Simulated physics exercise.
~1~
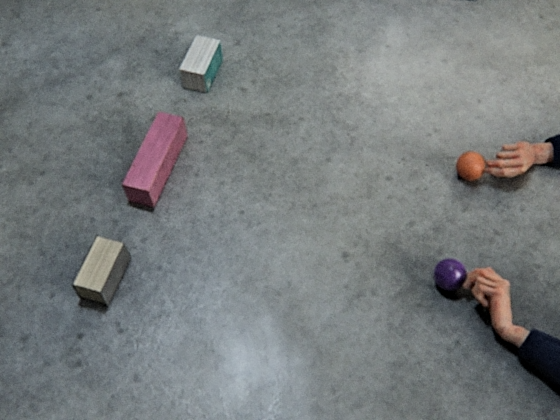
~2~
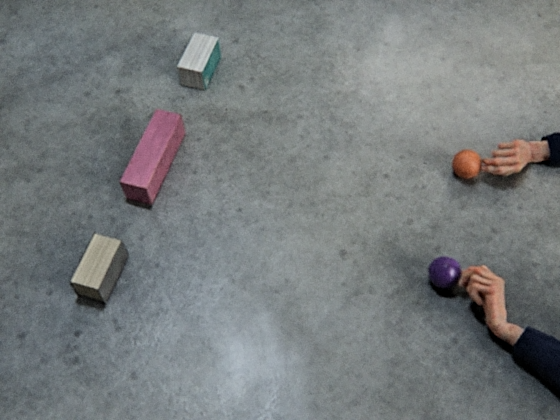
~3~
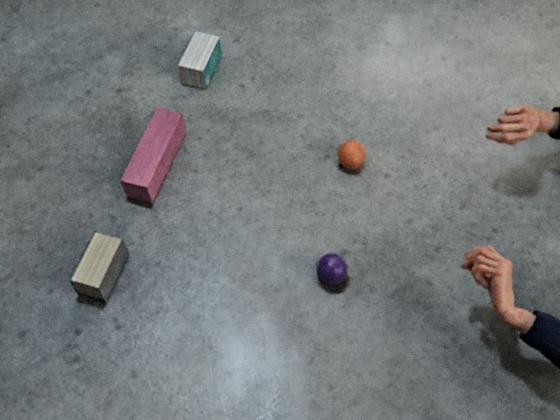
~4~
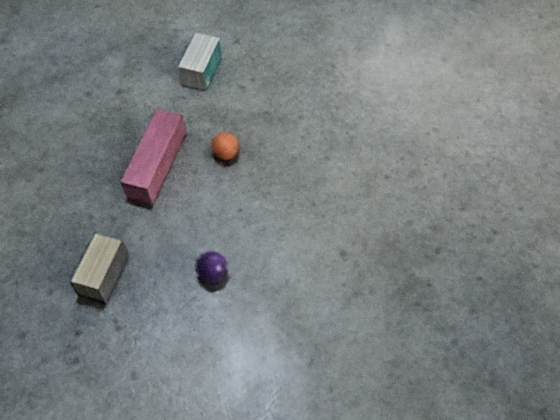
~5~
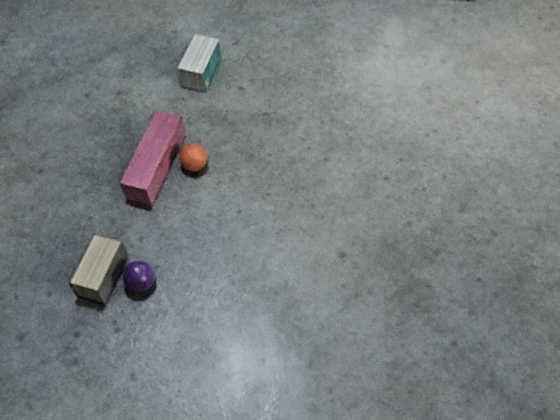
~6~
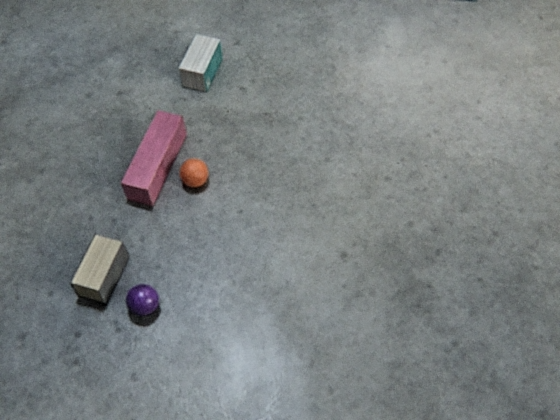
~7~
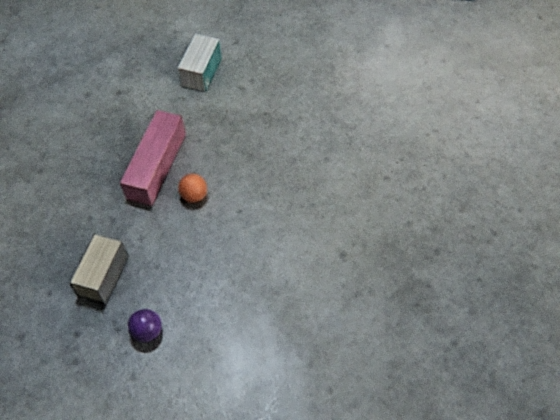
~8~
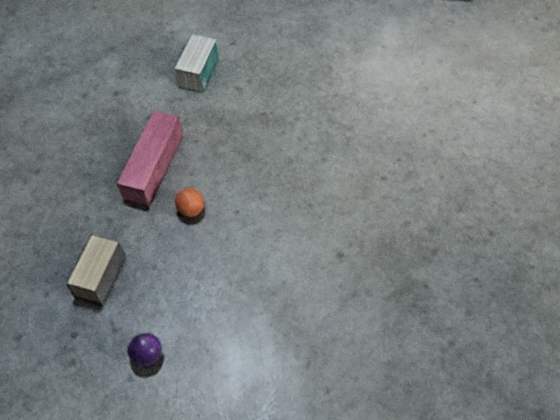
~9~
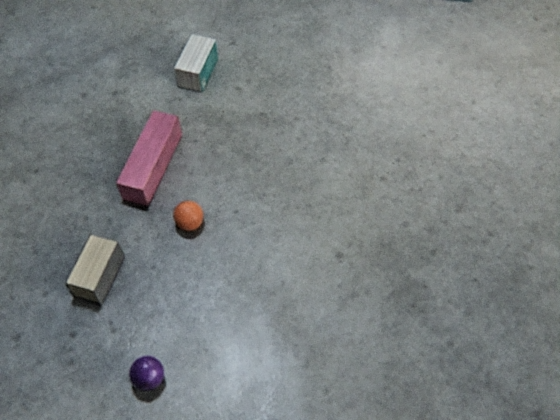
Orange ball and purple ball released by two hands, rolling left across grey floor, hitting blocks and drifting down beside them.
